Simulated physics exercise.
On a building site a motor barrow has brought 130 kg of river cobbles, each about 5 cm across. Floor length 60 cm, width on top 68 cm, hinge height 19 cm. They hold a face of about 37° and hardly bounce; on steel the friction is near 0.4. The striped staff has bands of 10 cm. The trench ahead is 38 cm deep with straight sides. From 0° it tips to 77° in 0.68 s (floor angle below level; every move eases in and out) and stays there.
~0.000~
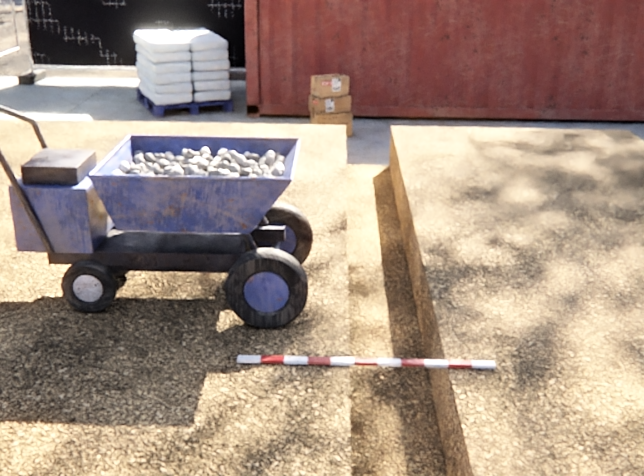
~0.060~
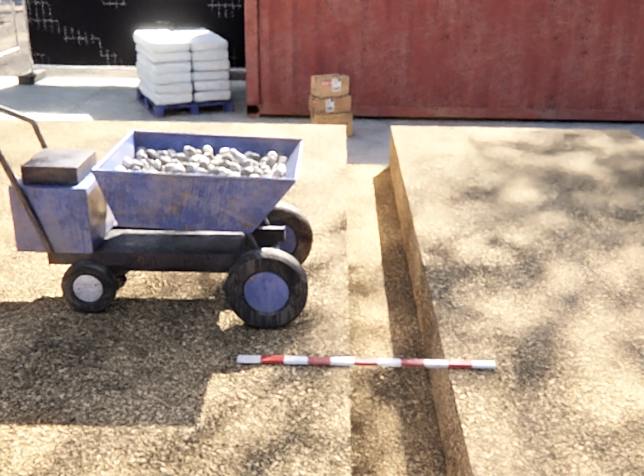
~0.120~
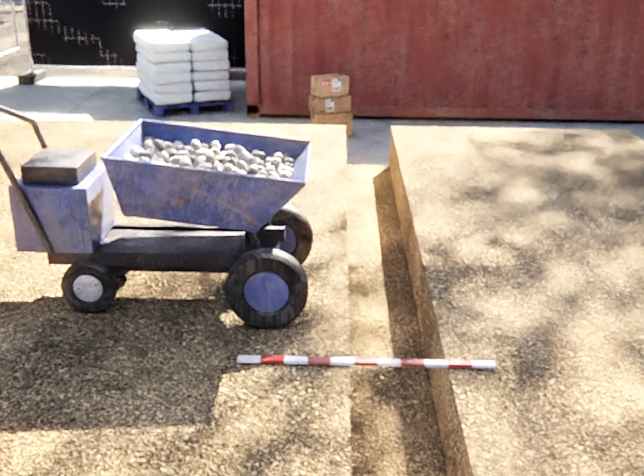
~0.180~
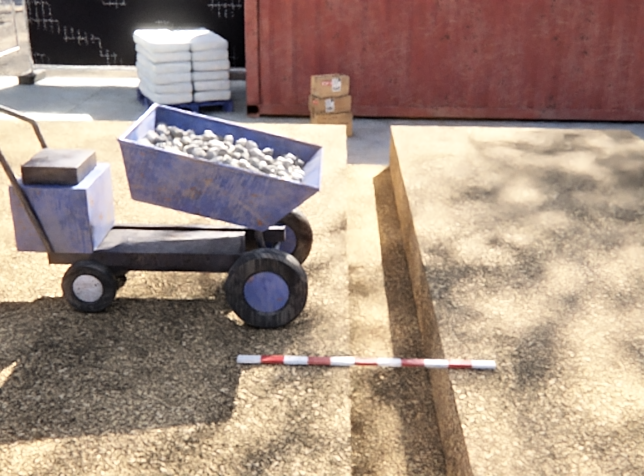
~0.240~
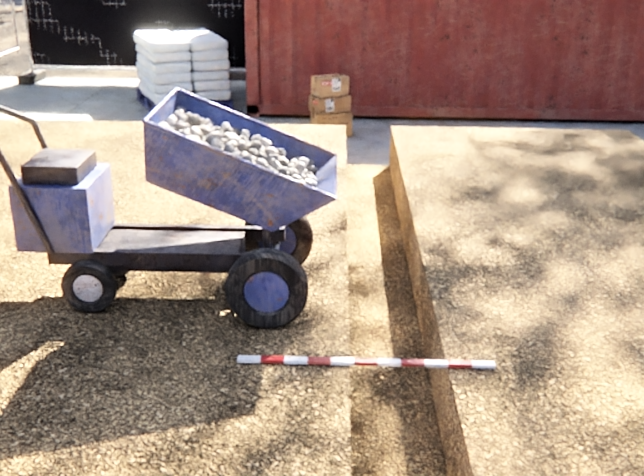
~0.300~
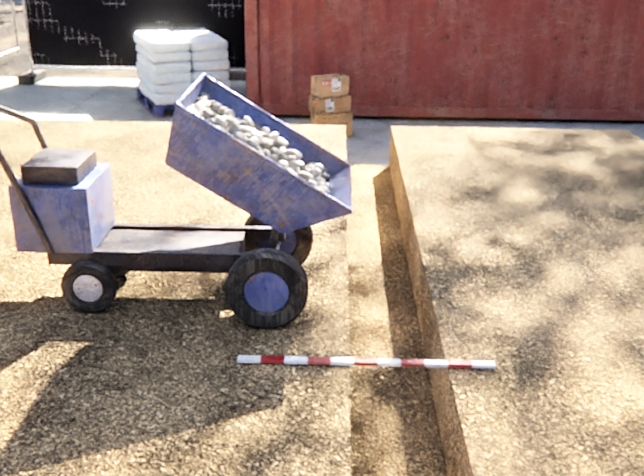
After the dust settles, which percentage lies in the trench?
Some 49 per cent of it.
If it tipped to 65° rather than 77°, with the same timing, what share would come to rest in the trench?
It would be near 50 per cent.
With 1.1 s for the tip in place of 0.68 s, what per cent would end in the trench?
Then about 60 per cent.
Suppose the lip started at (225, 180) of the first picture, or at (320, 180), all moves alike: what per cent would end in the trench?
Near 100 per cent from the first place, 25 from the second.
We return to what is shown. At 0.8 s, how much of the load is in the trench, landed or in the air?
About 25 per cent by then.
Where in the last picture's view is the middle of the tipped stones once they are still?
Around (441, 297).
After 0.5 s the floor is at 65°; 100 % in the skip; the foremost stones are at (374, 232).
After 0.8 s the floor is at 77°; 55 % in the skip, 25 % in the trench, 19 % past the trench; the foremost stones are at (469, 291).
After 1.1 s the floor is at 77°; 7 % in the skip, 40 % in the trench, 53 % past the trench; the foremost stones are past the picture's edge.
After 3.1 s the floor is at 77°; 0 % in the skip, 49 % in the trench, 51 % past the trench; the foremost stones are past the picture's edge.
